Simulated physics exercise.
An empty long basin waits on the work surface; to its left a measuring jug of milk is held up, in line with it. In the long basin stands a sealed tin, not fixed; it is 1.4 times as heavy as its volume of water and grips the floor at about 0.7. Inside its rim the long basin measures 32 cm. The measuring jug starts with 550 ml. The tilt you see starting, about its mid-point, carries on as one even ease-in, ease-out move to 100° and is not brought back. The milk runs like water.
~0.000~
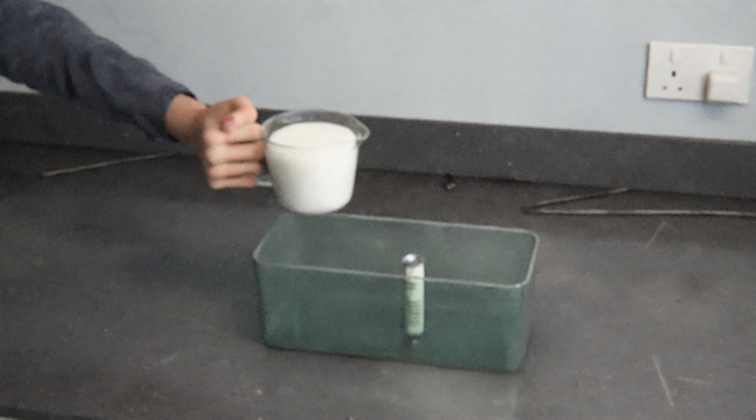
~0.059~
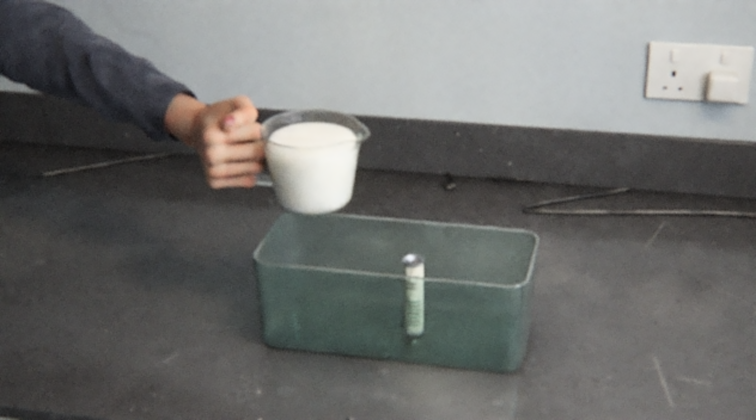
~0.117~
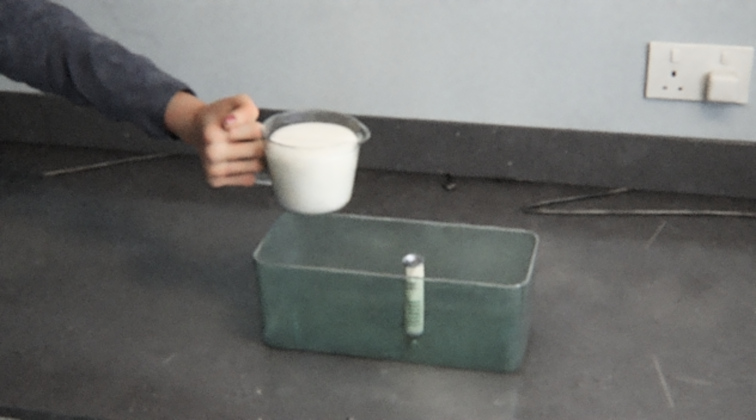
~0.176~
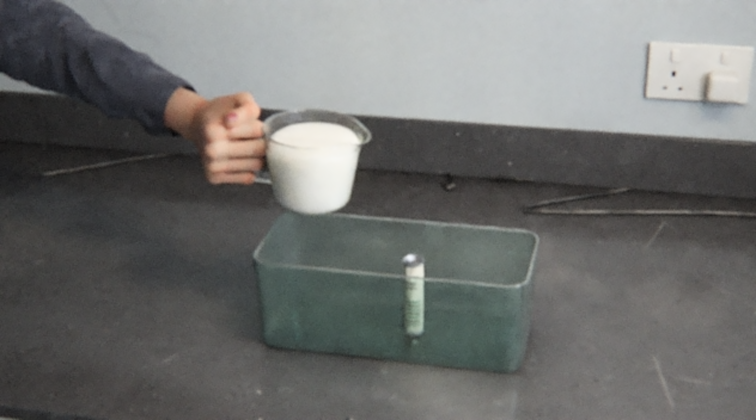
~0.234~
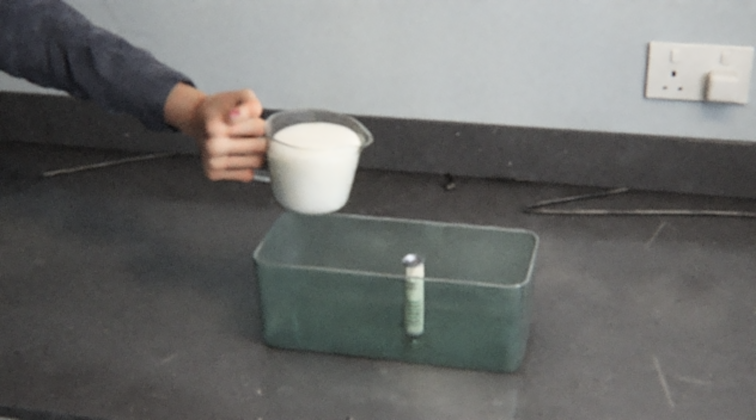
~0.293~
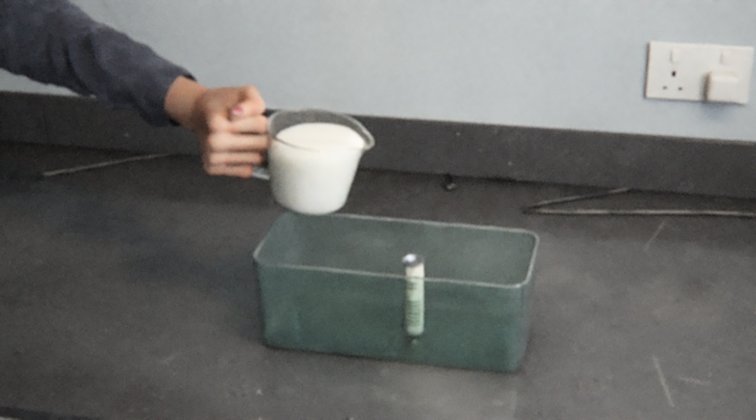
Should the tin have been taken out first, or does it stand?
It falls.
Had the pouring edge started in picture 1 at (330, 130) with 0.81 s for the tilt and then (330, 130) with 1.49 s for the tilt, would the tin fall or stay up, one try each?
First it keeps standing; then it stays up.
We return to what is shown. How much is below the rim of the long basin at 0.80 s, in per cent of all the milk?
About 14 per cent.
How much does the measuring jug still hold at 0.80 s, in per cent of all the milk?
Some 72 per cent.
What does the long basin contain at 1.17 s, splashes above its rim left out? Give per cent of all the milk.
Near 74 in a hundred.
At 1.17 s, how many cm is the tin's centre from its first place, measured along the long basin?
Some 0 cm.
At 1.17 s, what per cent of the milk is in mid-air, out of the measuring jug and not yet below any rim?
Near 9 in a hundred.
After 0.80 s the tilt is 56° and 71 per cent is still to pour; the tin stands where it began.
After 1.17 s the tilt is 89° and 17 per cent is still to pour; the tin stands where it began.
After 1.57 s the tilt is 100° and 0 per cent is still to pour; the tin lies on its side.
After 1.99 s the tilt is 100° and 0 per cent is still to pour; the tin lies on its side.
In the end the tin lies on its side.
